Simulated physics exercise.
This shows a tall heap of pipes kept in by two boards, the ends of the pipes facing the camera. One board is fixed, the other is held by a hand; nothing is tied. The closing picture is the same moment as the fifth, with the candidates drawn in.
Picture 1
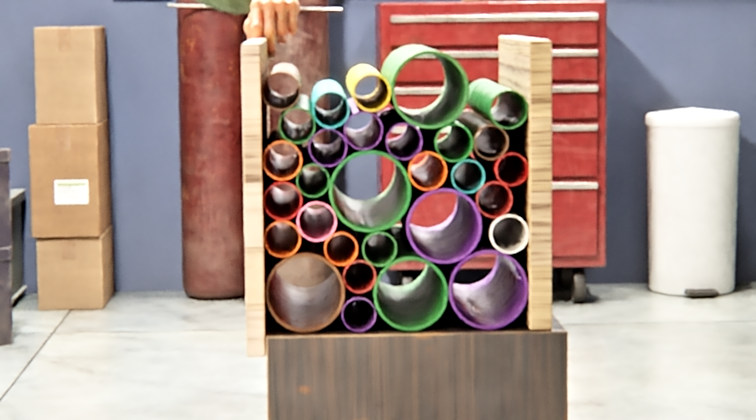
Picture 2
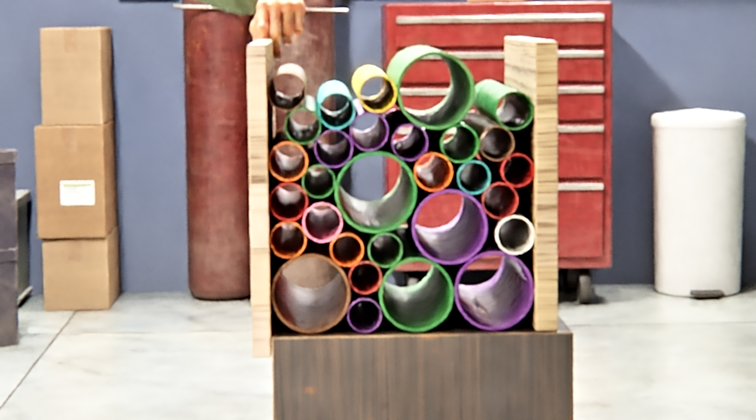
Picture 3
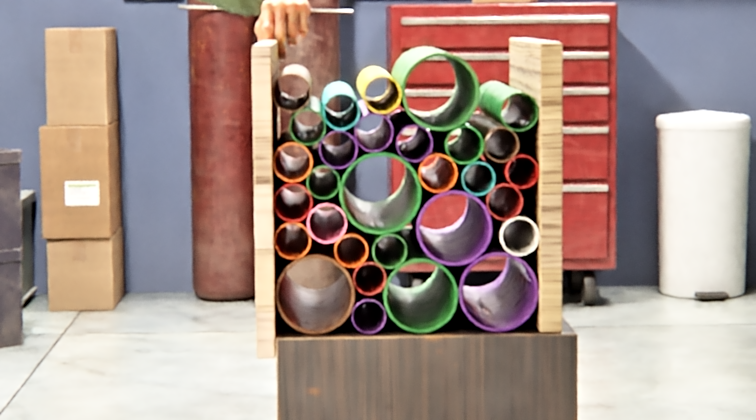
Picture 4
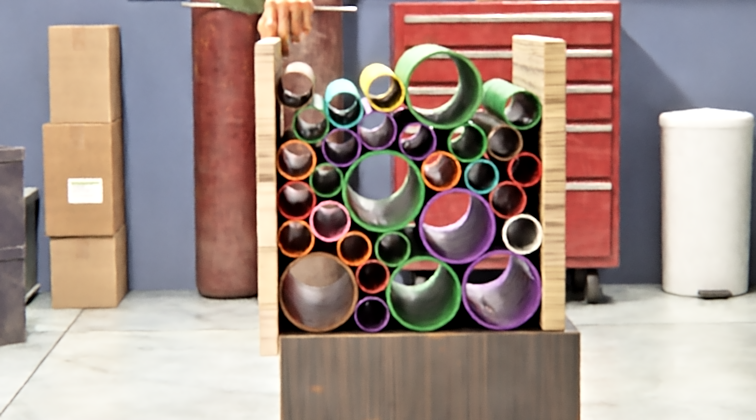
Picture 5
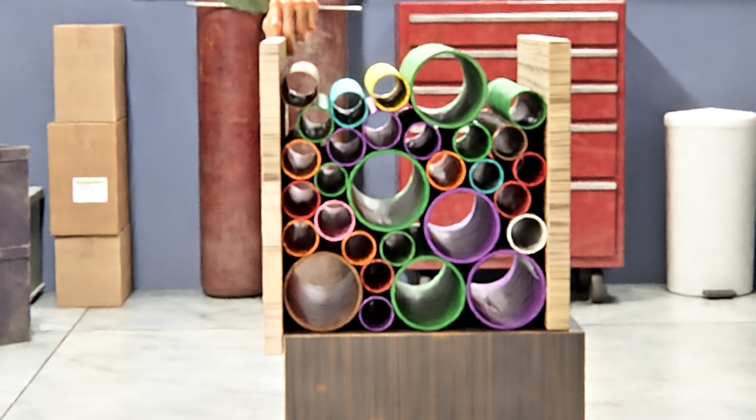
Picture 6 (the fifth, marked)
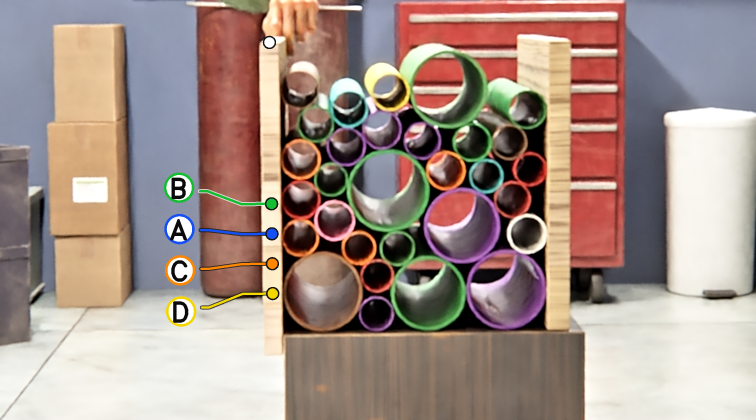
Colourful pipes stacked between two upright boards shifting slightly right in view, while a hand stays at the left board's top.
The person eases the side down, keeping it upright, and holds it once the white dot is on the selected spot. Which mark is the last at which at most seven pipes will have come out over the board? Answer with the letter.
The answer is mark B.
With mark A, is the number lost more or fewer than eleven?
At A, fewer than eleven.
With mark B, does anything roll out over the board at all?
Yes, at B.
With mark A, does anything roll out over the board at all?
Yes.
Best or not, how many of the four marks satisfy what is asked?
The number is one.
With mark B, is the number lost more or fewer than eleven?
At B, fewer than eleven.
On the copy, A at (272, 234); B at (271, 204); C at (272, 264); D at (273, 293); the white dot at (269, 43).
On B. First, top of the board (280, 114).
Then, top of the board (281, 196).
Finally, top of the board (281, 203), three out over the board.
By contrast, A more than seven out over the board; C more than seven out over the board; D more than seven out over the board.
